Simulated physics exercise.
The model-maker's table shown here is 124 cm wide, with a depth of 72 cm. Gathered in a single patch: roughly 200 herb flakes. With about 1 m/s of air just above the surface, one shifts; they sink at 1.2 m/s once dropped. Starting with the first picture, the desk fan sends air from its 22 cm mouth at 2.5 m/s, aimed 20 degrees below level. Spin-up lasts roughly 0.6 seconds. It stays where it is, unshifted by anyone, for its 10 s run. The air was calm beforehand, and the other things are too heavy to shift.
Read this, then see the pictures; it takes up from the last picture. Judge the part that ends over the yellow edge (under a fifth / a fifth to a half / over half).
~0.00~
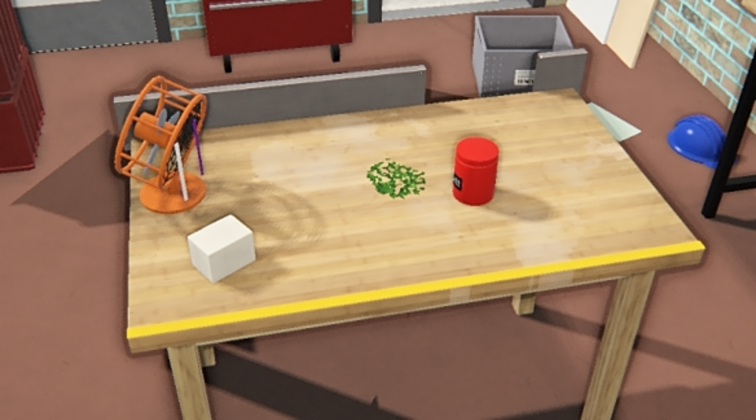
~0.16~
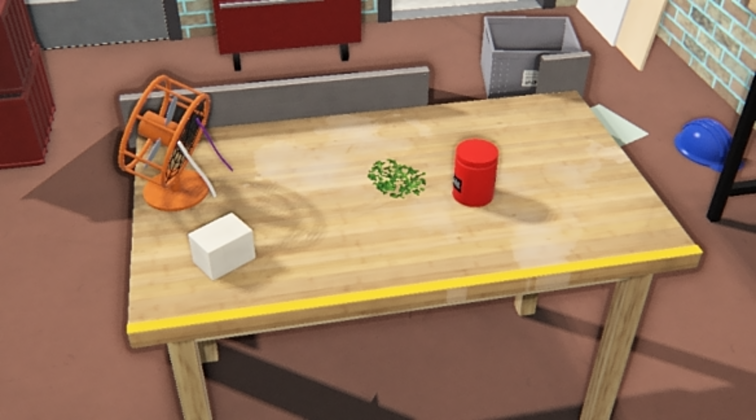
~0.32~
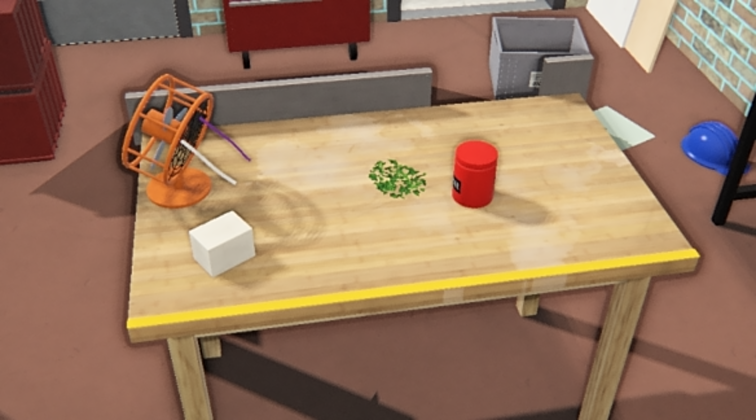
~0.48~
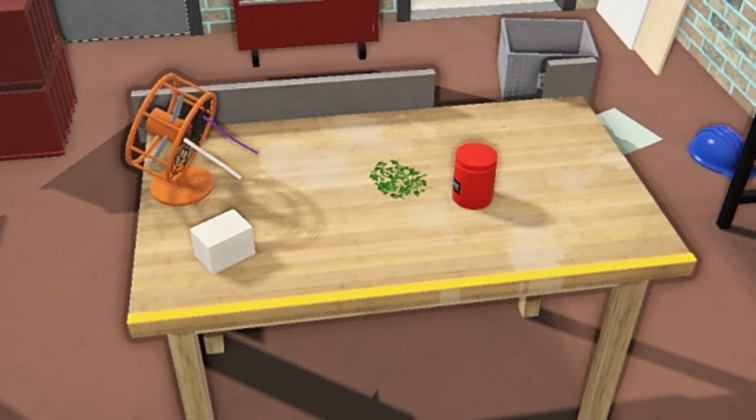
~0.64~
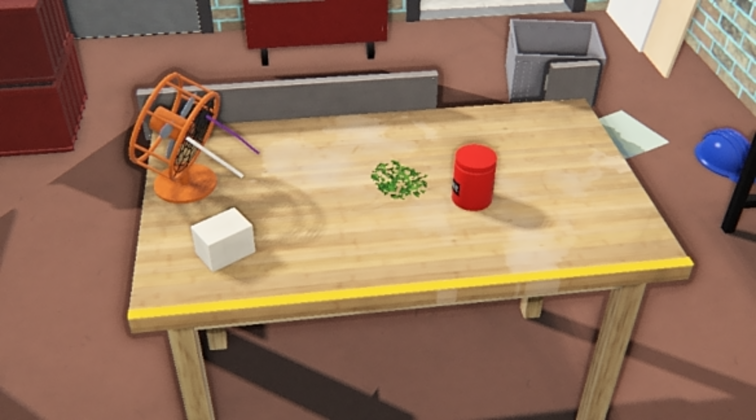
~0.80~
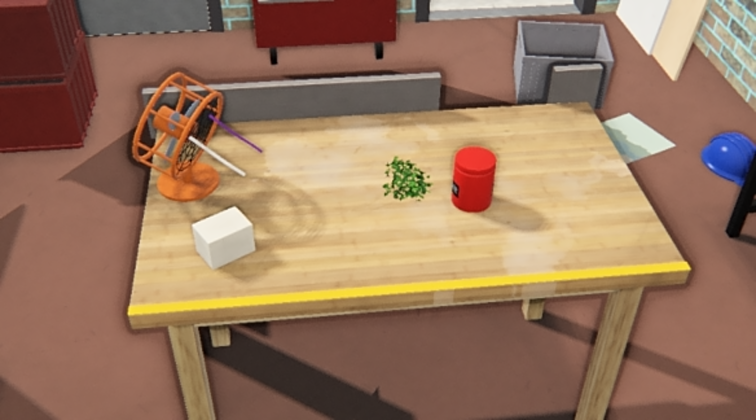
It's going to be shy of one fifth.
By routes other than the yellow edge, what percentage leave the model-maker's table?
100 per cent.
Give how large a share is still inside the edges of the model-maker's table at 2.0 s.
Close to 10 in a hundred remain at that time.
After 2.0 s, 12 % are on the move or not yet settled, 1 % are over the yellow edge.
After 3.2 s, 6 % are on the move or not yet settled, 1 % are over the yellow edge.
After 5.5 s, 3 % are on the move or not yet settled, 2 % are over the yellow edge.
After 10.0 s, at the end, 2 % are over the yellow edge.
